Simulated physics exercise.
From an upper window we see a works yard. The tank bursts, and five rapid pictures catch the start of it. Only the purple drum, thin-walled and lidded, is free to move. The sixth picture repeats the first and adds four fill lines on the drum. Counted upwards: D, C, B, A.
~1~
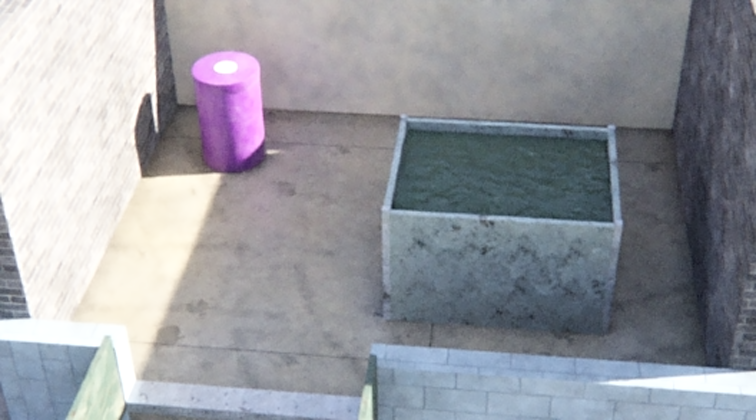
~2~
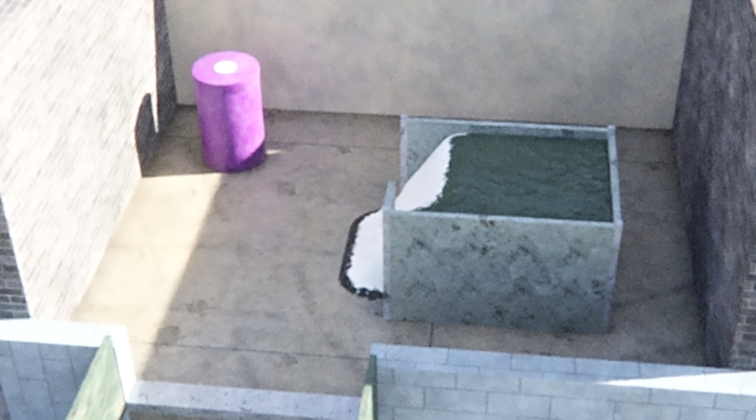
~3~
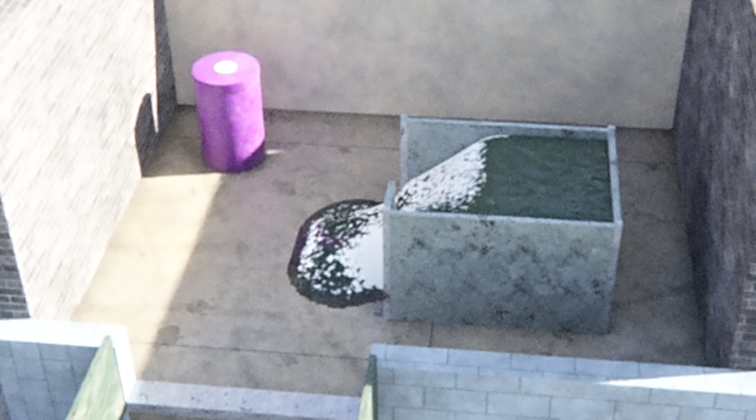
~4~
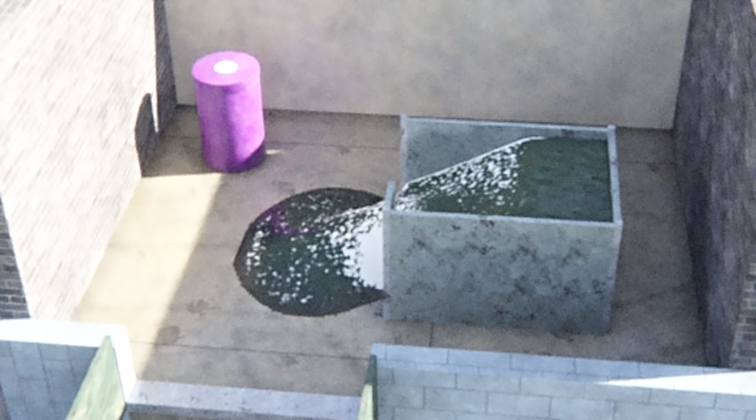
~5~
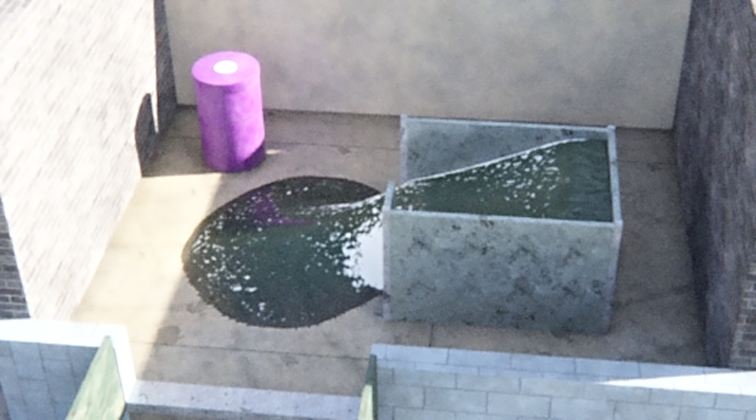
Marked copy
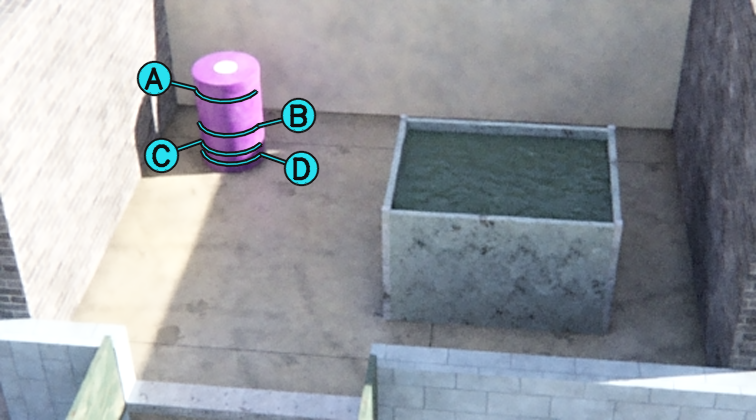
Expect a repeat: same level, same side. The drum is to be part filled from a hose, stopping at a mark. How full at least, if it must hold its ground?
Level B.
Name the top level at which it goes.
It is C.
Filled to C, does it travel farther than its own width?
Yes, clearly.
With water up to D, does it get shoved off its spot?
Yes, it does.
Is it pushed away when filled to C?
Yes, that goes wrong.
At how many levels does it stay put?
Two of them.
On the marked copy, A at (220, 101); B at (224, 135); C at (226, 154); D at (227, 164); from the bottom up D, C, B, A.
Choosing A, it does not move.
Choosing B, it does not move.
Choosing C, it is pushed about 3 times its own width away.
Choosing D, it is pushed about 5 times its own width away.
